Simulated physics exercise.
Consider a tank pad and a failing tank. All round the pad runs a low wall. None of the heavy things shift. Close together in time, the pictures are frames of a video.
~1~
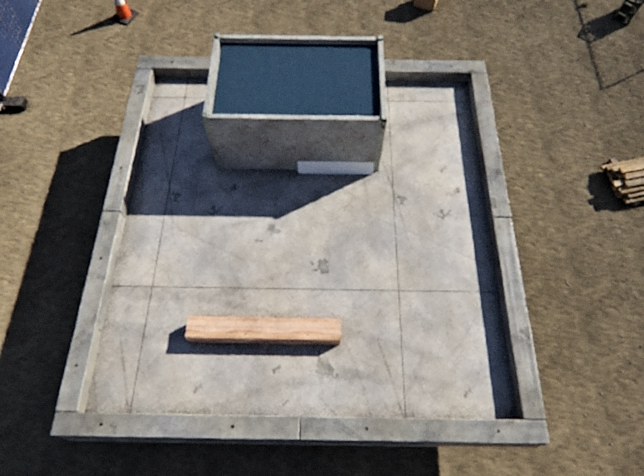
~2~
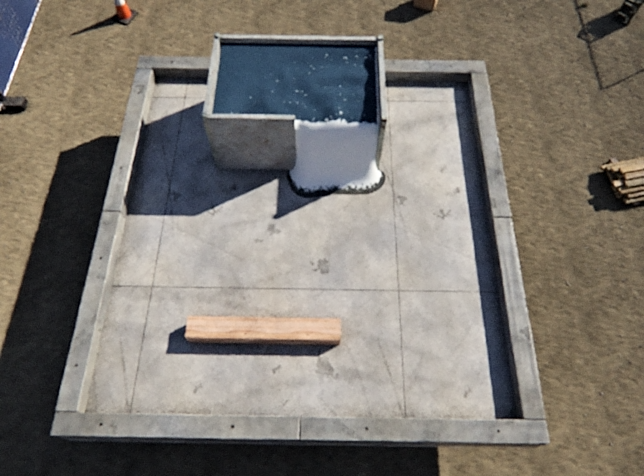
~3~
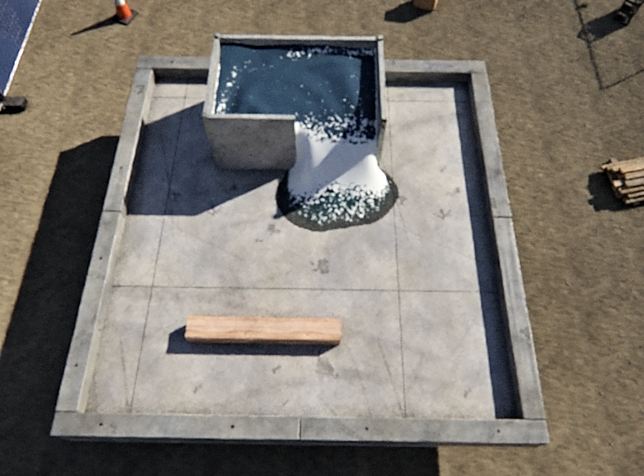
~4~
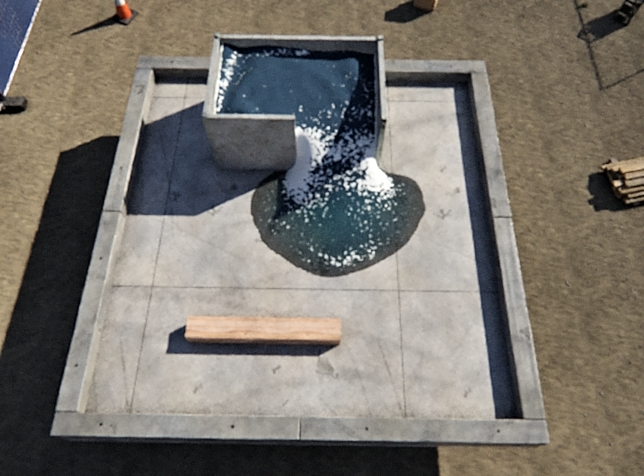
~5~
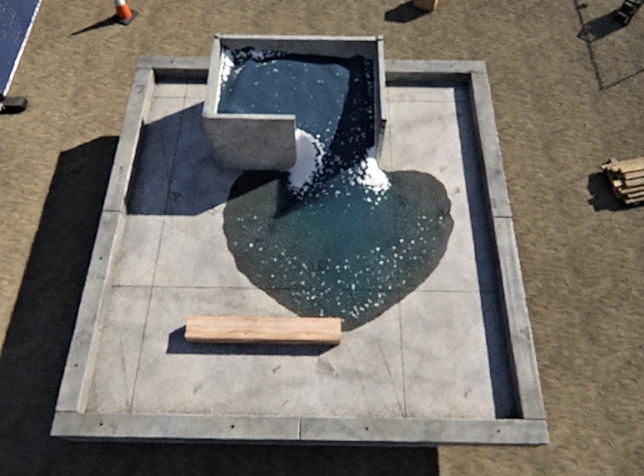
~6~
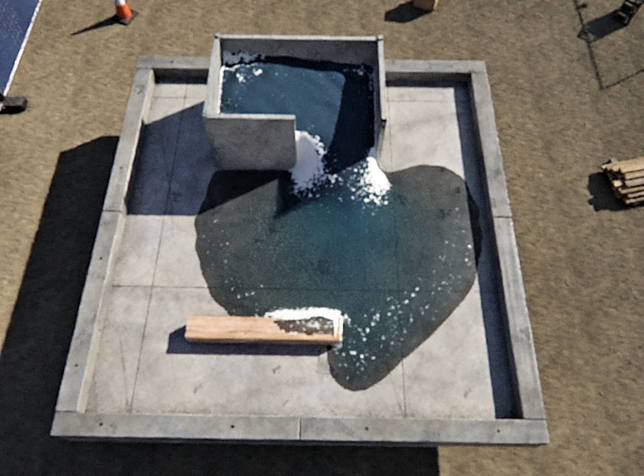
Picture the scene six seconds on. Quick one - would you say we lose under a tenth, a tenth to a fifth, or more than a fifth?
My read: A mid-range spill, from one tenth up to one fifth.
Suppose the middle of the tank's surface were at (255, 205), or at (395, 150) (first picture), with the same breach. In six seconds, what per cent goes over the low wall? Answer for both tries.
Respectively 20 and 34 per cent.
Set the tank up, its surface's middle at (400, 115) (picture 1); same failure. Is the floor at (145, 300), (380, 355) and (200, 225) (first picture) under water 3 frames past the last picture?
Taking the three spots as listed, I'd say no flooding, then flooding, then no flooding.
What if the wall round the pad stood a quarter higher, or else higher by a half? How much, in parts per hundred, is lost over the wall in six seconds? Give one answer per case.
Lab note: Try one 10 percent; try two 6 percent.
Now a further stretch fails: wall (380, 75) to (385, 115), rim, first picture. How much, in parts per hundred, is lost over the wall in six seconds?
Roughly 28 per cent.
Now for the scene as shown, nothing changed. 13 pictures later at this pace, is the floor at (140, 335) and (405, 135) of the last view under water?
The way I see it, the first point is soaked and the second is left dry.
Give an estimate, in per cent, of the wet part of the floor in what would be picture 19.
Roughly 70 percent, I reckon.
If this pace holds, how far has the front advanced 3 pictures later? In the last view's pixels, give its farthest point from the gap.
Close to (517, 421).
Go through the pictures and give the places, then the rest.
The tank at (297, 80) is whole and still, in the first frame.
Water pours out at (337, 149) and has run to (295, 185), in the second frame.
The front is at (307, 224), out from the gap at (336, 152), in the third frame.
Water pours out at (336, 154) and has run to (325, 271), in the fourth frame.
The front is at (350, 323), out from the gap at (336, 155), in the fifth frame.
Water pours out at (336, 154) and has run to (367, 379), in the sixth frame.
A moment on, water covers 50 % of the floor; the low wall has let 0 % over.
Next, water covers 55 % of the floor; the low wall has let 0 % over.
Then, water covers 60 % of the floor; the low wall has let 10 % over.
Later, water covers 75 % of the floor; the low wall has let 15 % over.
In the end, water covers 85 % of the floor; the low wall has let 15 % over.
